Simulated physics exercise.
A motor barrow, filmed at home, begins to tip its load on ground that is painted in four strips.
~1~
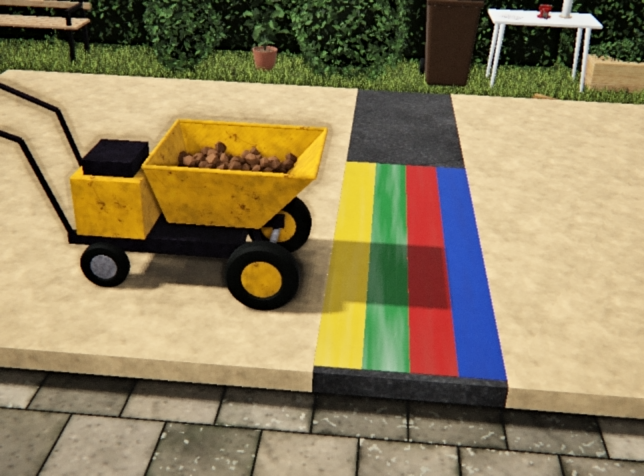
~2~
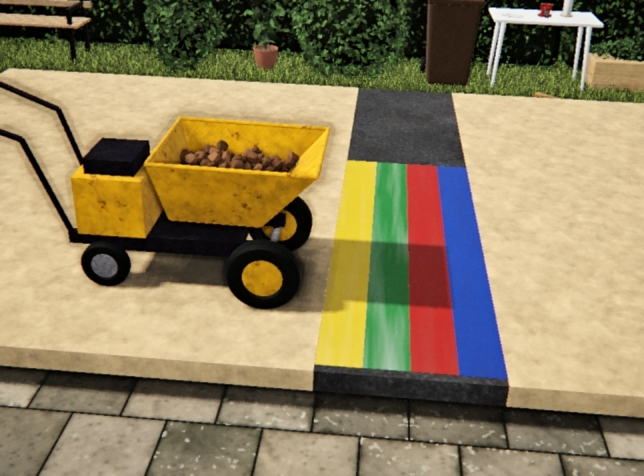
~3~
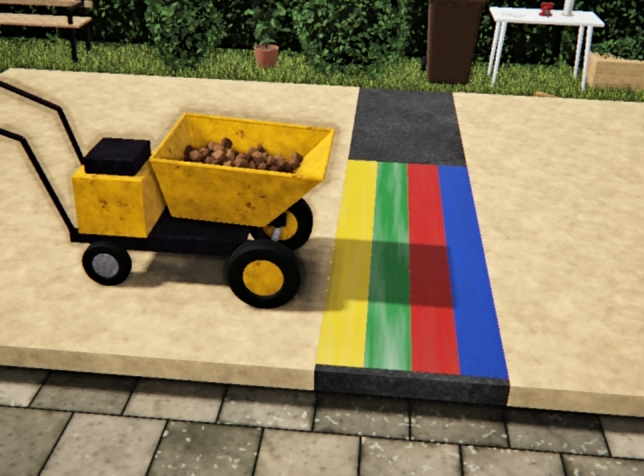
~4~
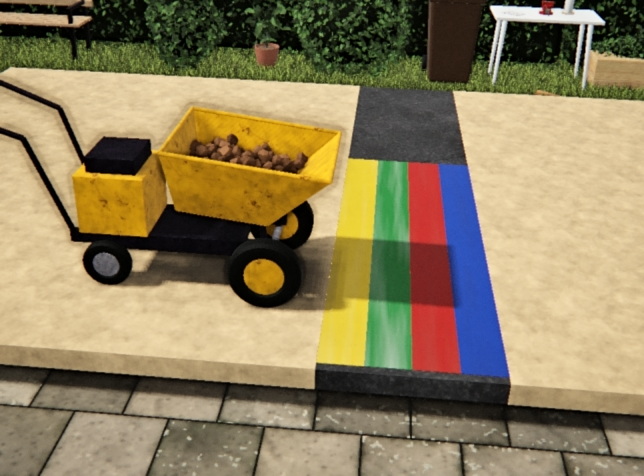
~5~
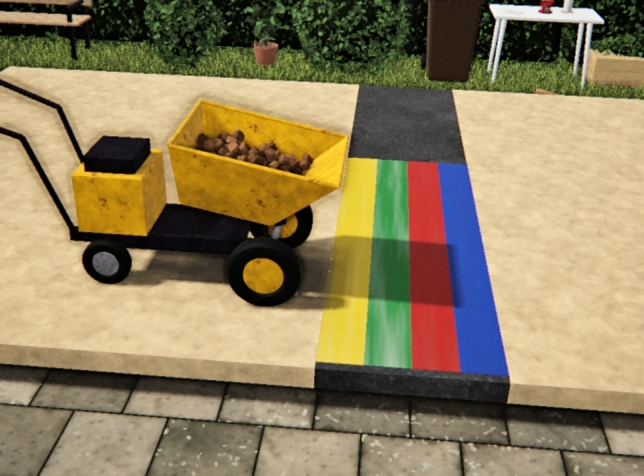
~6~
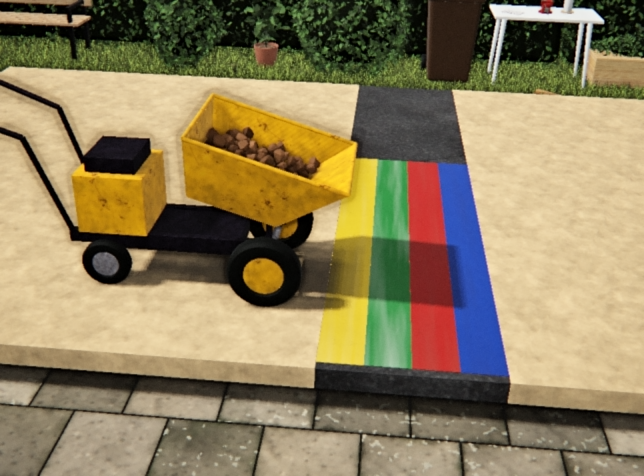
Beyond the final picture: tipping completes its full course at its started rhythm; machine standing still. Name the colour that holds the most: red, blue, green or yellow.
That would be red.
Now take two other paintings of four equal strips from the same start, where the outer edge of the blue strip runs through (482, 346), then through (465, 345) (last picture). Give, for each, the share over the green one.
About 10 per cent first, then about 10 per cent.
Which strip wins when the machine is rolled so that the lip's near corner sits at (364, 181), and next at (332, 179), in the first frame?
Result, place 1: The blue one; place 2: The red strip.
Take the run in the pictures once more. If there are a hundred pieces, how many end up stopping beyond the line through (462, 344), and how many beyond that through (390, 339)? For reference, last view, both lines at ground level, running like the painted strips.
I'd say some 30 in a hundred, and after that 80 in a hundred.
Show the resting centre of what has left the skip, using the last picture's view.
Near (438, 282).
Shortly afterwards, skip tipped steeply; the whole lot in the skip.
Next, skip tipped right over; the bulk in the skip; a little over the green strip; a little over the red strip.
Some moments later, skip tipped right over; a little in the skip; near a quarter over the green strip; near a third over the red strip; near a quarter over the blue strip; a little off the paint.
In the end, skip tipped right over; a little in the skip; none at all over the yellow strip; near a quarter over the green strip; near a third over the red strip; near a quarter over the blue strip; a little off the paint.
